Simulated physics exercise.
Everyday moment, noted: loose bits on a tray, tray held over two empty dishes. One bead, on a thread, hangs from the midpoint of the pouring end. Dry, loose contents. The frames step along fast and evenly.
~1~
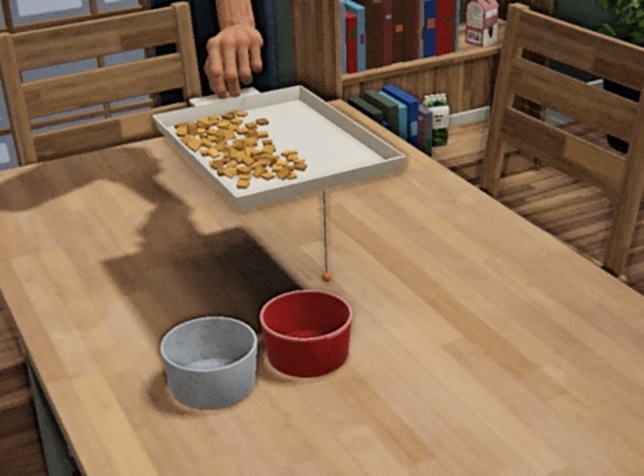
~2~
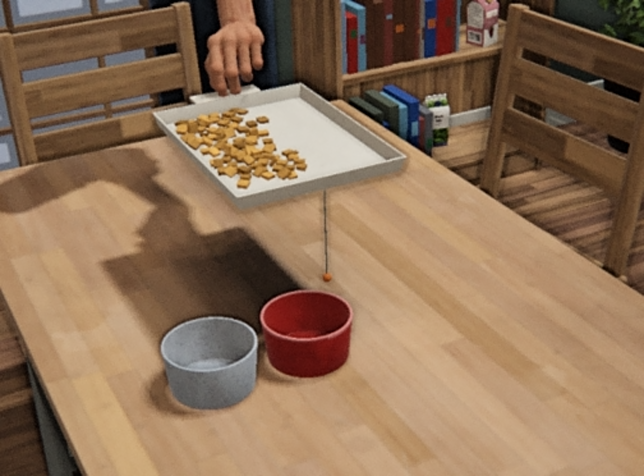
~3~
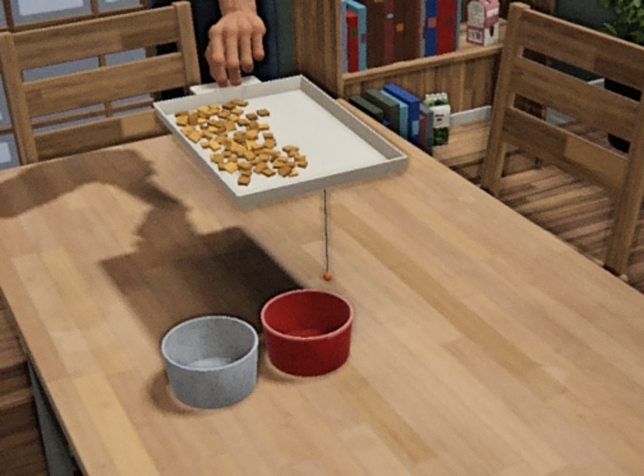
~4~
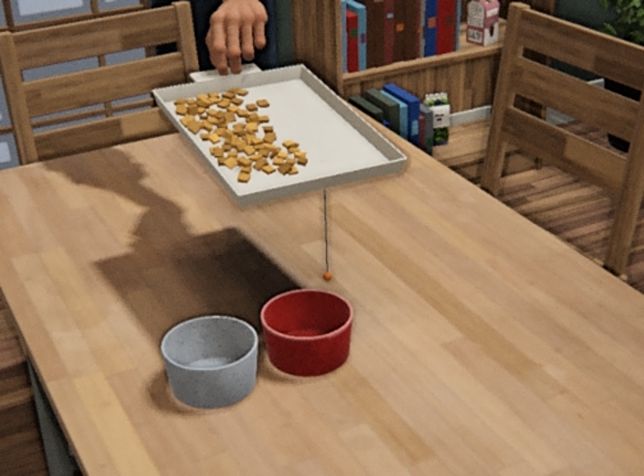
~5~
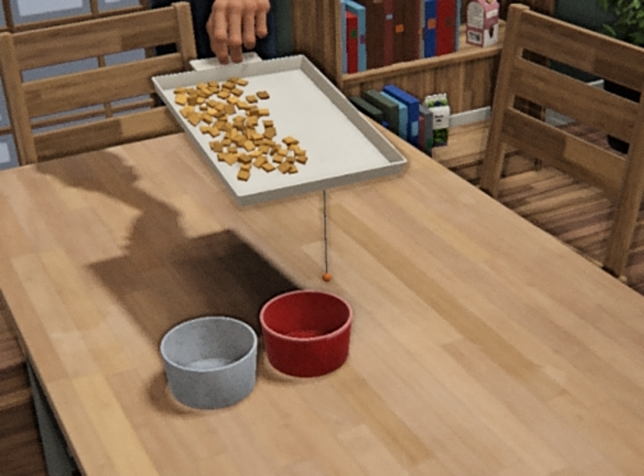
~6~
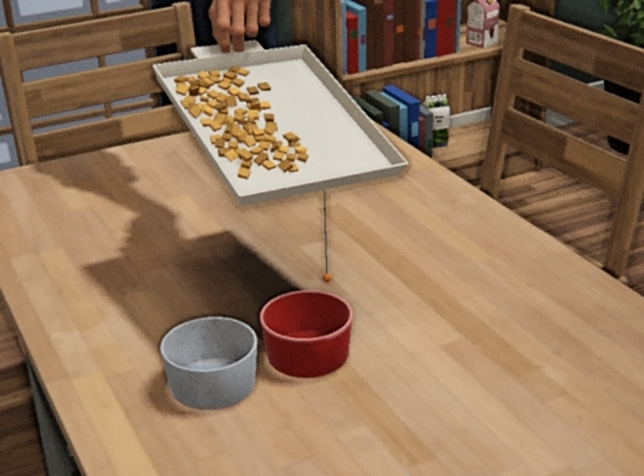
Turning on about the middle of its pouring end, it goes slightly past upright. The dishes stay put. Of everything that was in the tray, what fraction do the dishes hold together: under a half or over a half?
Together they hold under a half.
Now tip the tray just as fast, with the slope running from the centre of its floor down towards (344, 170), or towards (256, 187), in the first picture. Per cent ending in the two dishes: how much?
0 % and 30 %.
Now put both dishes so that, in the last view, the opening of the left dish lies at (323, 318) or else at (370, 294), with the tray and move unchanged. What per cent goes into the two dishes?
Around 80 % followed by around 50 %.
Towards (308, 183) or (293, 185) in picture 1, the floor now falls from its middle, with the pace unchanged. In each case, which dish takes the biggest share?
Rightward dish at the first place, Rightward dish at the second.
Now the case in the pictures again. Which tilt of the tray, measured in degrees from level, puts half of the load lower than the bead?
That would be about 110 degrees from level.
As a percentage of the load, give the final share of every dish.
Left 0 %, right 30 %.
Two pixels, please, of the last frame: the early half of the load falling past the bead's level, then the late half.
About (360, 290) to begin with, then about (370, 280).
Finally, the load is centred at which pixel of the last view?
I'd mark it at roughly (369, 344).
Soon after the last picture, tray tipped steeply; nearly all on the tray; a stray few in the air.
A little later, tray tipped right over; most on the tray; a small part in the right dish; a small part outside both; a stray few in the air.
Later still, tray tipped past a quarter turn; about a quarter in the right dish; about two thirds outside both.
At rest, tray tipped past a quarter turn; none in the left dish; about a quarter in the right dish; about two thirds outside both.
